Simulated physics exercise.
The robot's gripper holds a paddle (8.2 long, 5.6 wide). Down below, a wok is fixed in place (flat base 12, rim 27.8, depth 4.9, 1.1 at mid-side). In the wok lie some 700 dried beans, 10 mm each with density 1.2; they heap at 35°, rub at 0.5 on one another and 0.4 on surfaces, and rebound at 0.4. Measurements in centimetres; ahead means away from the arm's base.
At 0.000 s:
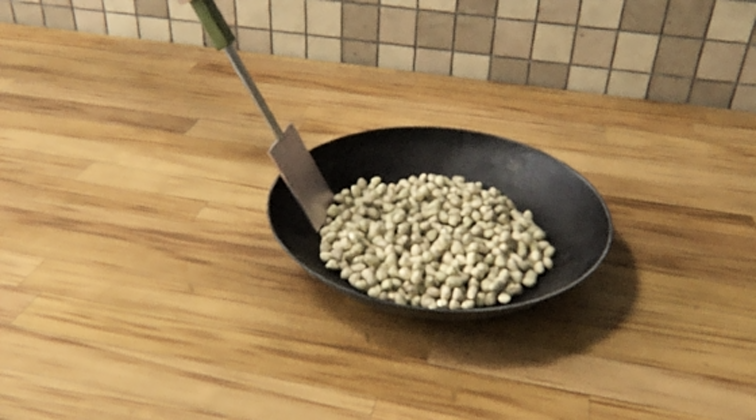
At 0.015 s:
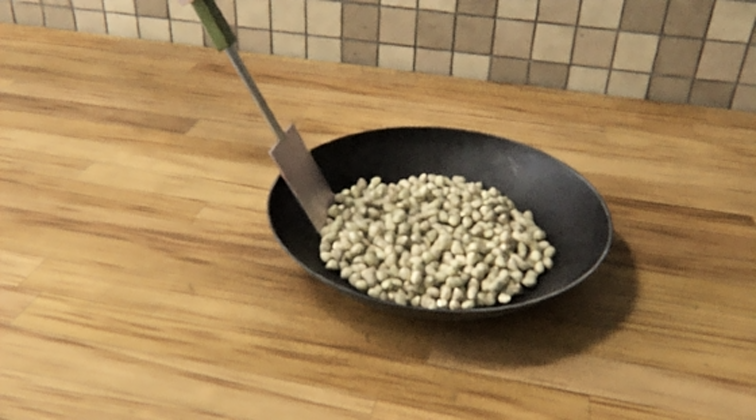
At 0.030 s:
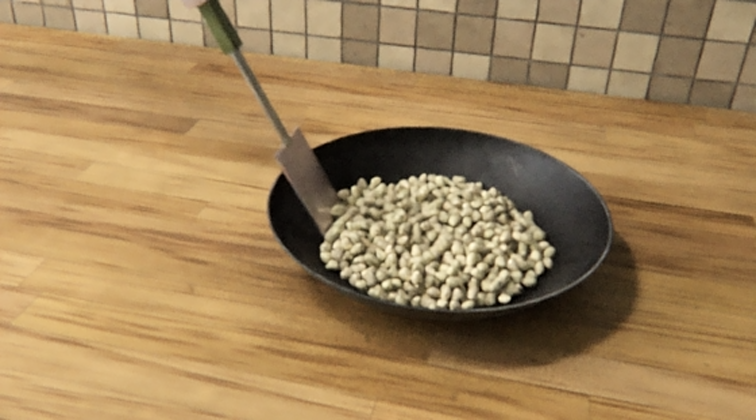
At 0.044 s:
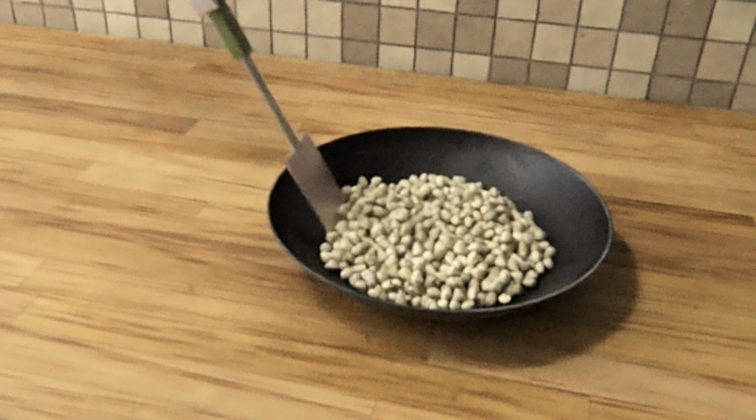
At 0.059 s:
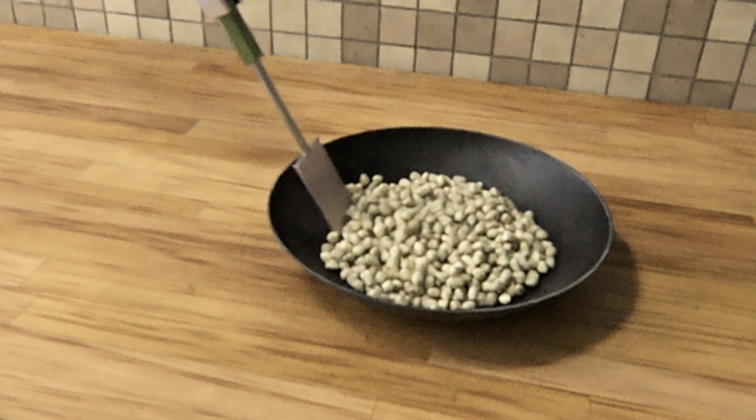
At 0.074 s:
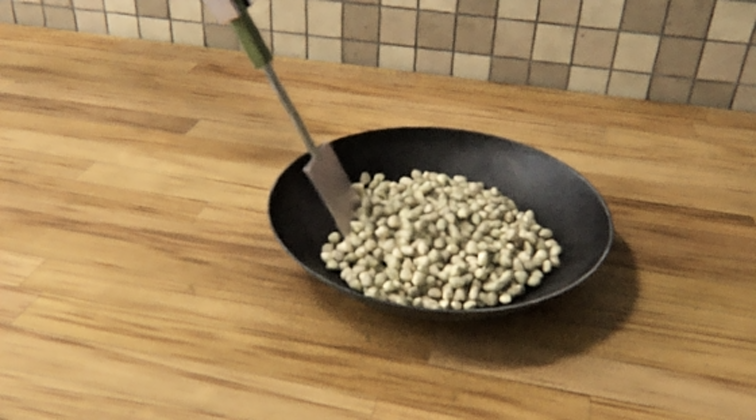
A metal paddle with a green handle rests at the left edge of a heap of pale beans in a black wok on a wooden counter. It slides a short way to the right, pressing into the beans, and the nearest ones shift and bunch up slightly.
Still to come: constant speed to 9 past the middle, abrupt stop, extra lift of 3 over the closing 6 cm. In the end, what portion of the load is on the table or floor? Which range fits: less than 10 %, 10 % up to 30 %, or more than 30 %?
The range that fits is less than 10 %.
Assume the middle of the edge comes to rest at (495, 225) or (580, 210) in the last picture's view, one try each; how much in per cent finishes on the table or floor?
The two tries give near 0 and near 20 in a hundred.
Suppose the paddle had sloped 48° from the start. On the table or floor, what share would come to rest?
That would leave close to 5 per cent on the table or floor.
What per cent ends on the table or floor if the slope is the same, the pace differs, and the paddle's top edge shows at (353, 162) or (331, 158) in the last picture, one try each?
I'd estimate some 20 and 10 in a hundred.
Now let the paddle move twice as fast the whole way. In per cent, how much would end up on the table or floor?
Then roughly 20 percent.
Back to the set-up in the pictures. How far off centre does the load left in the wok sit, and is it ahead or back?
I'd say it's roughly 4.0 cm toward the front.
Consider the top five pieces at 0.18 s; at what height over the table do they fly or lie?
Height: Approx. 4 cm.
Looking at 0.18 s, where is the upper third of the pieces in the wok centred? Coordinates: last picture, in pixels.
Roughly at pixel (487, 238).
By 0.18 s, sloping 61°, highest piece 4 above the table; 697 in the wok.
By 0.28 s, sloping 61°, highest piece 5 above the table; 697 in the wok.
By 0.53 s, sloping 61°, highest piece 7 above the table; 664 in the wok, 31 on the table or floor, 2 on the blade or in flight.
By 1.58 s, sloping 61°, highest piece 6 above the table; 662 in the wok, 35 on the table or floor.
Final count, 662 in the wok, 35 on the table or floor. That is 5 % on the table or floor.
